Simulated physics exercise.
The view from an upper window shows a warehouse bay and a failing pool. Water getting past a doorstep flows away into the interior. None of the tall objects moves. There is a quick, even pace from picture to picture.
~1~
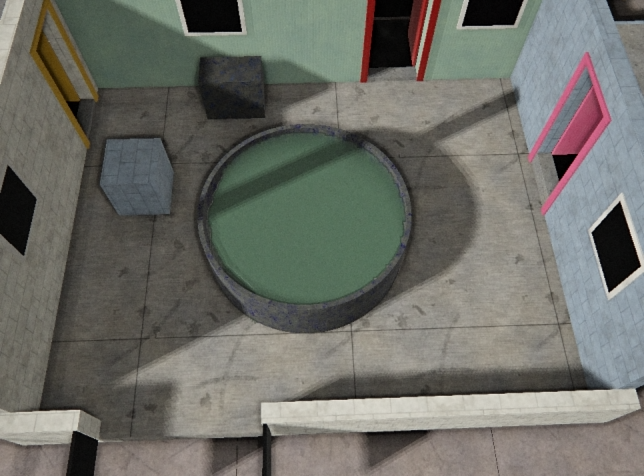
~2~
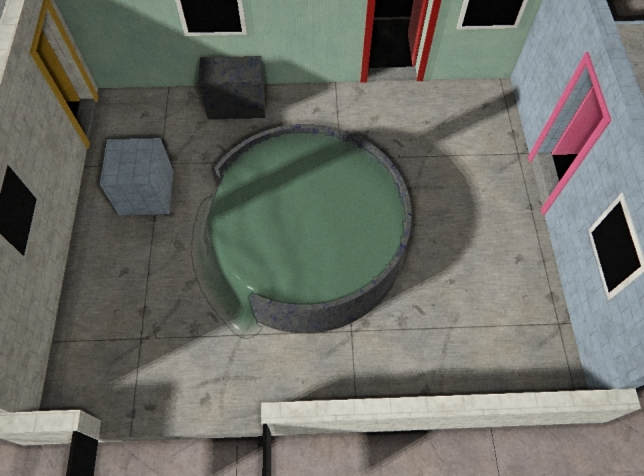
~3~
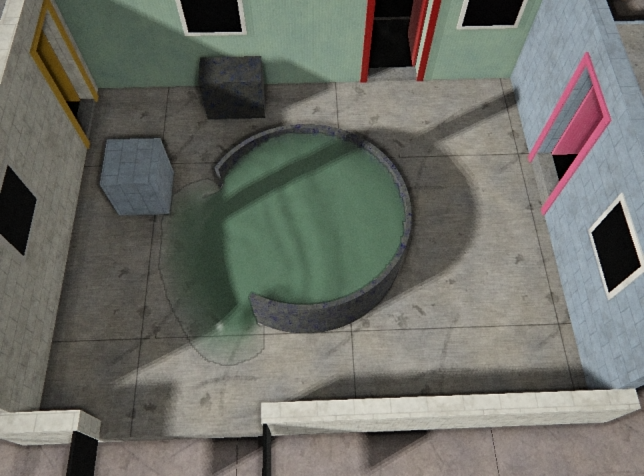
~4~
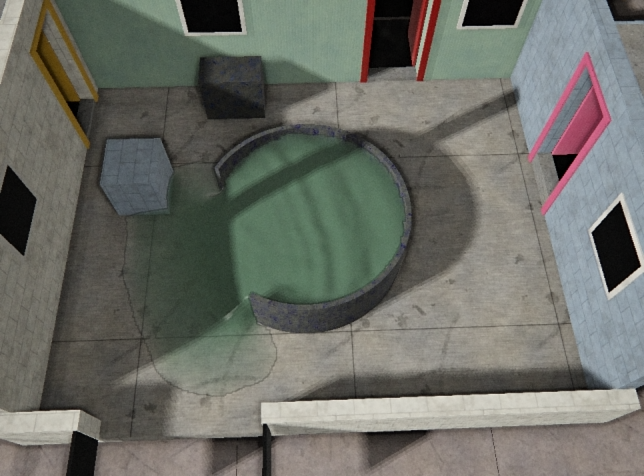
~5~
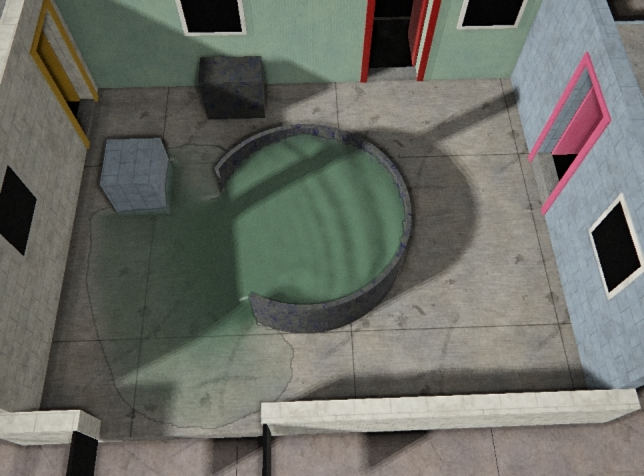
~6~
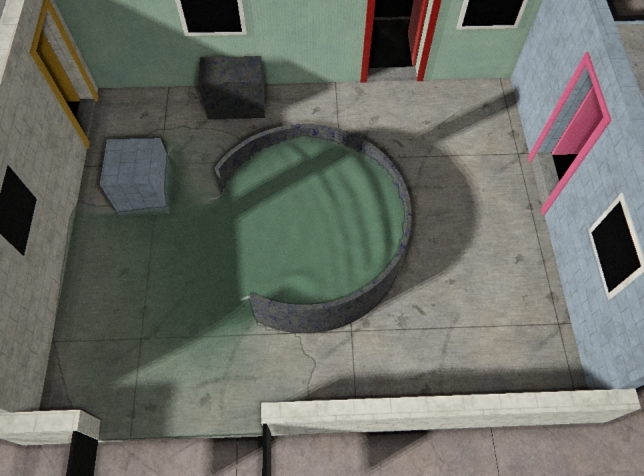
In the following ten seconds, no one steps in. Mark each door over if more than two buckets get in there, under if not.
Red door: Under, pink door: Under, yellow door: Over.
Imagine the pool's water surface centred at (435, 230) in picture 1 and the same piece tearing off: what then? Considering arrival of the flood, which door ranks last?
The one in pink.
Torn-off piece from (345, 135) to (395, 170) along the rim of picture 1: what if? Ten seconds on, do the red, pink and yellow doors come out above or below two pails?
Here's how it goes: The red door overshoots, the pink door comes in low, the yellow door comes in low.
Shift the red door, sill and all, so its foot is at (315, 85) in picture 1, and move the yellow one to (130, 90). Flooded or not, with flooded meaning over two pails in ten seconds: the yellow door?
For the yellow door, it tops it.
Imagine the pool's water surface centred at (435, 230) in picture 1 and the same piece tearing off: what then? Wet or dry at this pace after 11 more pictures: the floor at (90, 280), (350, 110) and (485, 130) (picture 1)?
In order, the three spots end up waterlogged, untouched and untouched.
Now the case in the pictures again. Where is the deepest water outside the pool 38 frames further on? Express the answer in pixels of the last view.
About (98, 97).
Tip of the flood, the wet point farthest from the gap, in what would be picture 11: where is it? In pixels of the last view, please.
Approximate pixel: (109, 89).
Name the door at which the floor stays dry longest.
My pick is the one in pink.
A moment on, water covers 35 % of the floor; the red door not reached, the pink door not reached, the yellow door wet at the sill, nothing in.
Next, water covers 40 % of the floor; the red door not reached, the pink door not reached, the yellow door wet at the sill, nothing in.
Then, water covers 55 % of the floor; the red door wet at the sill, nothing in, the pink door not reached, the yellow door under two buckets in.
Later, water covers 90 % of the floor; the red door wet at the sill, nothing in, the pink door not reached, the yellow door far over two buckets in.
In the end, water covers 100 % of the floor; the red door wet at the sill, nothing in, the pink door wet at the sill, nothing in, the yellow door far over two buckets in.
